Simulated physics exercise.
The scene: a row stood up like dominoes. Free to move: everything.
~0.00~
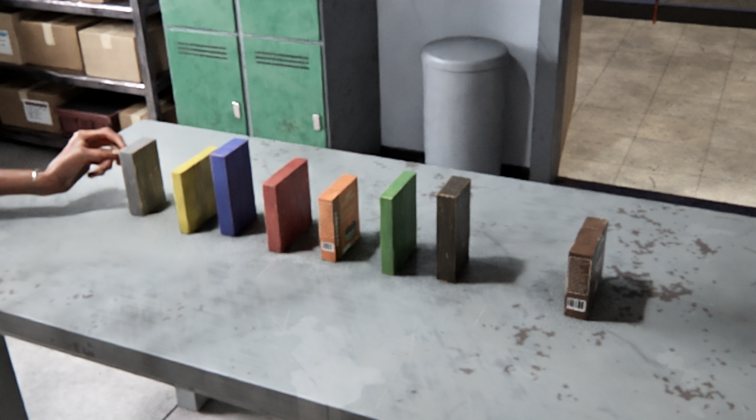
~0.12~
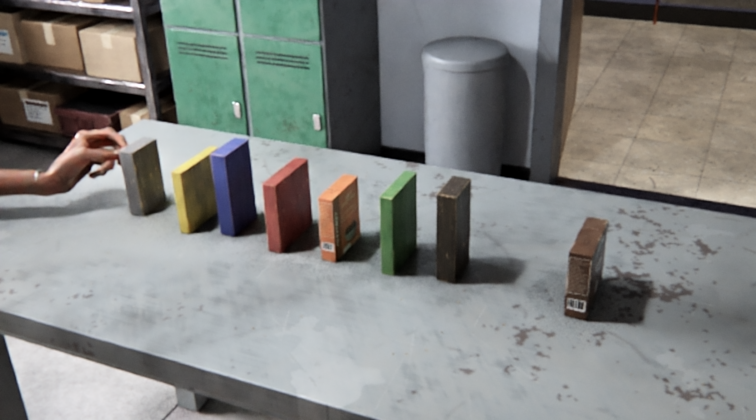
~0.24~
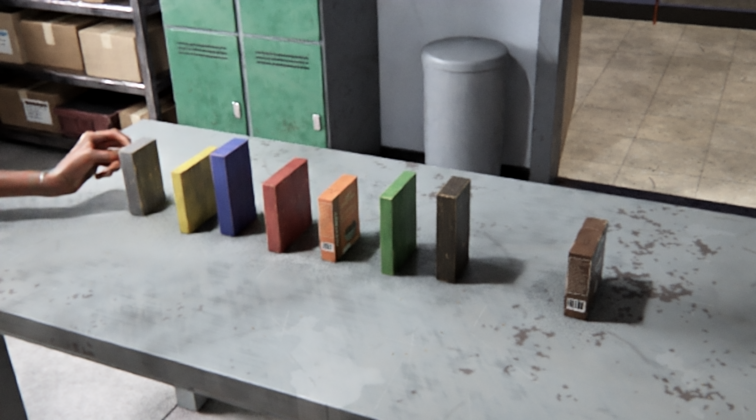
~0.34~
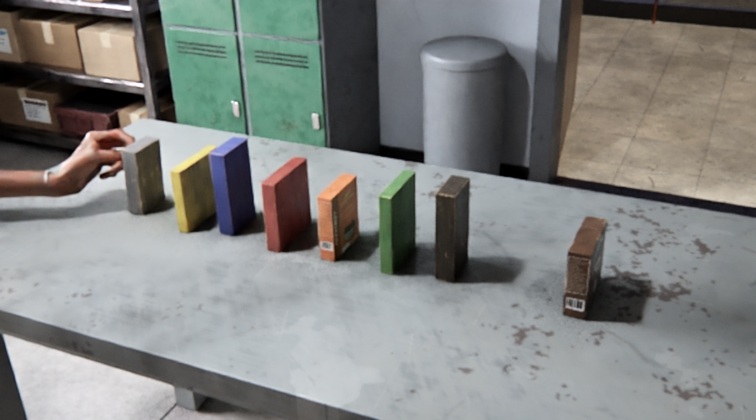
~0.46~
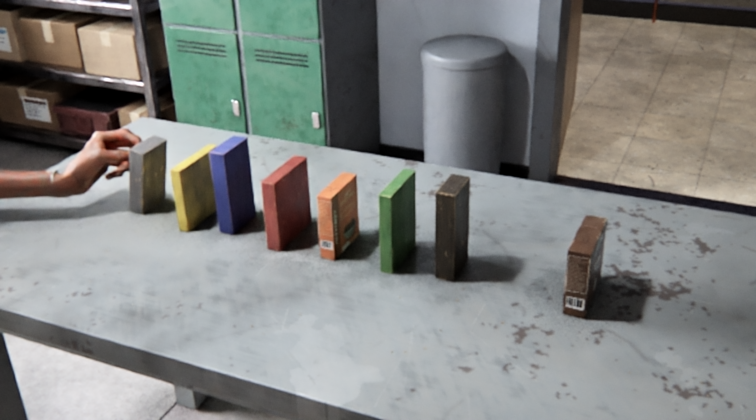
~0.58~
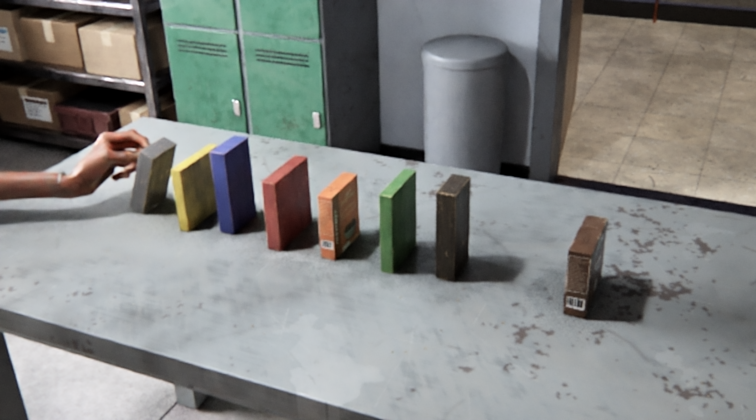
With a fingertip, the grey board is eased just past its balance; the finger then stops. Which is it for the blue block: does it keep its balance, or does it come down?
Fallen.
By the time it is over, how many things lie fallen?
That makes 7 altogether.
After 1.08 s, grey board 78° over; blue block tipped 36° from how it was near (263, 194); yellow board tipped 55° from how it was; red board tipped 11° from how it was.
After 1.38 s, grey board 80° over; blue block tipped 73° from how it was near (284, 215); red board tipped 72° from how it was; yellow board tipped 70° from how it was.
After 1.68 s, grey board 80° over; blue block tipped 73° from how it was near (285, 216); black board on its side; green block tipped 68° from how it was.
At rest (3.8 s), tipped over on the table, yellow board, red board, orange packet, black board, blue block and green block. Seen from the same camera at the end, blue block near (287, 216).
